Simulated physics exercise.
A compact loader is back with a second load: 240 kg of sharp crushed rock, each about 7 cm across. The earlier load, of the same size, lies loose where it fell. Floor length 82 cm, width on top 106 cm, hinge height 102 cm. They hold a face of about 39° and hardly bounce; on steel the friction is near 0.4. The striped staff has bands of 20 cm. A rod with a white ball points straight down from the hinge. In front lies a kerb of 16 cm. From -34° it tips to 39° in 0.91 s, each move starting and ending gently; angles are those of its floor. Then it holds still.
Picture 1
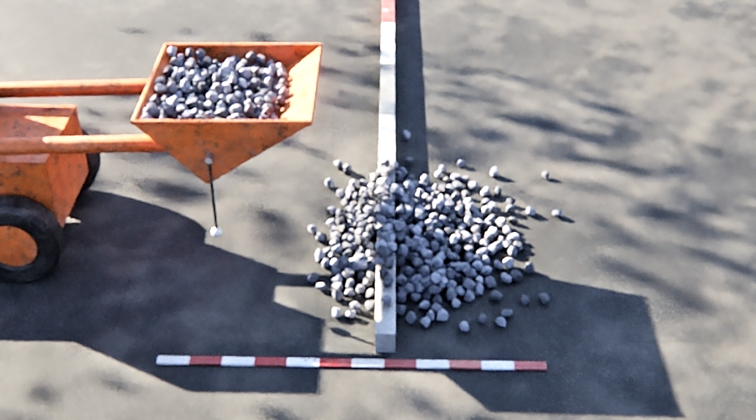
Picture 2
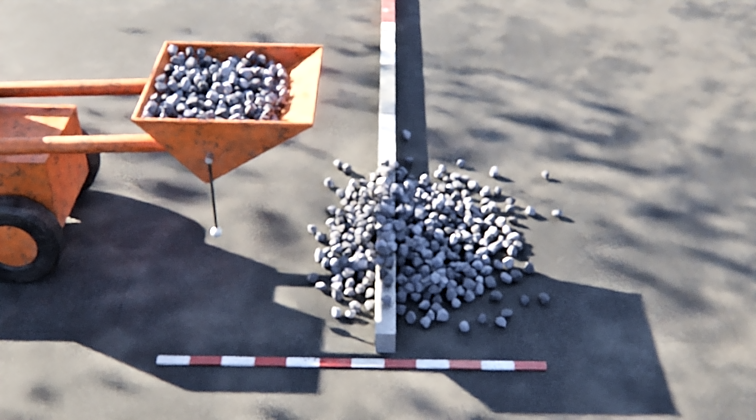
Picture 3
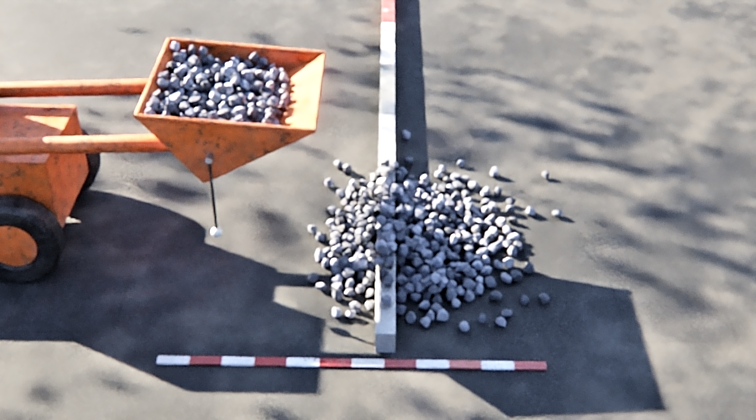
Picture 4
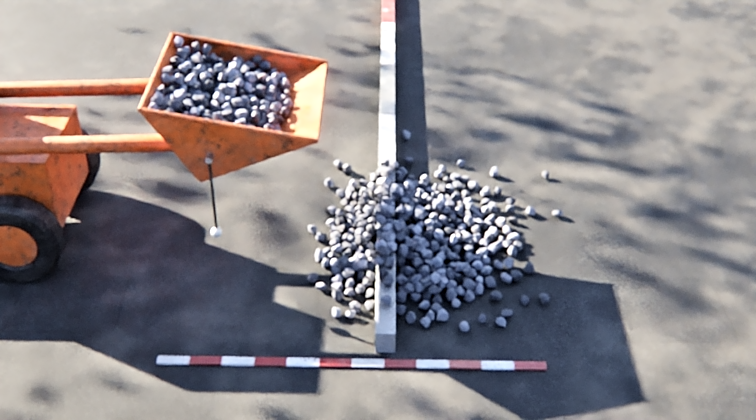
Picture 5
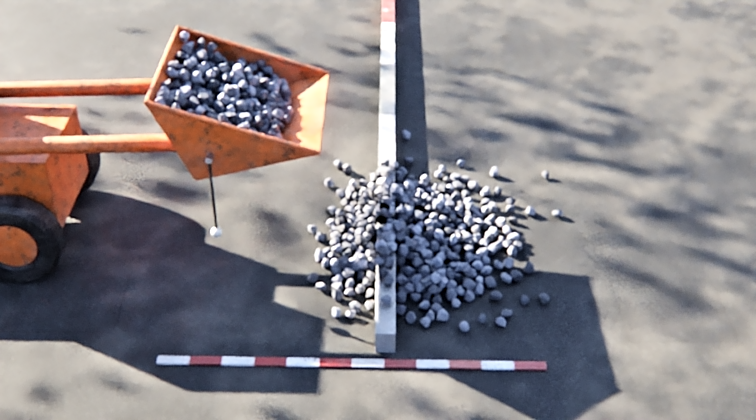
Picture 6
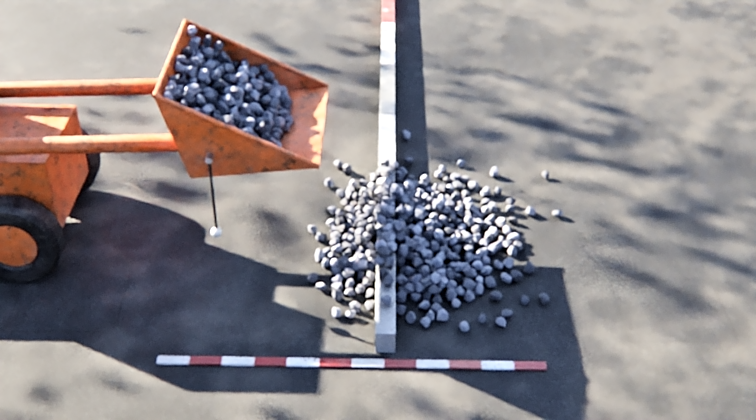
An orange bucket full of grey stones, held on two arms of a wheeled orange machine at the left, tilts steadily clockwise, its rear edge rising and its right lip lowering as the stones shift slightly inside. Seen from above on sunlit dark ground, a loose grey heap lies across a pale kerb, beyond a white ball on a hanging rod. A red-and-white staff lies in front, shadows stretch across the ground, and the camera stays still.
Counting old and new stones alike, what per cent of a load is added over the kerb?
About 0 per cent.
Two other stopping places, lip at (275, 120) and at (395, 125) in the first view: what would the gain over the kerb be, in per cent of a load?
Near 0 per cent from the first place, 70 from the second.
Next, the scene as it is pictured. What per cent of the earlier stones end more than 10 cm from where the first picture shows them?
Roughly 0 per cent of them.
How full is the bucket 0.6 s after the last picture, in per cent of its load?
Roughly 90 per cent is still inside.
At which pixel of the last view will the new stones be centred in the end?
Around (332, 229).
Then, 0.3 s after the last picture the floor is at 27°; in per cent of one load, 100 in the bucket, 33 on this side of the kerb, 67 over the kerb; the foremost stones are at (531, 227).
Then, 0.6 s after the last picture the floor is at 39°; in per cent of one load, 89 in the bucket, 44 on this side of the kerb, 67 over the kerb; the foremost stones are at (531, 227).
Then, 1.0 s after the last picture the floor is at 39°; in per cent of one load, 25 in the bucket, 108 on this side of the kerb, 67 over the kerb; the foremost stones are at (531, 227).
Then, 3.5 s after the last picture the floor is at 39°; in per cent of one load, 0 in the bucket, 133 on this side of the kerb, 67 over the kerb; the foremost stones are at (531, 227). Net gain over the kerb, 0.
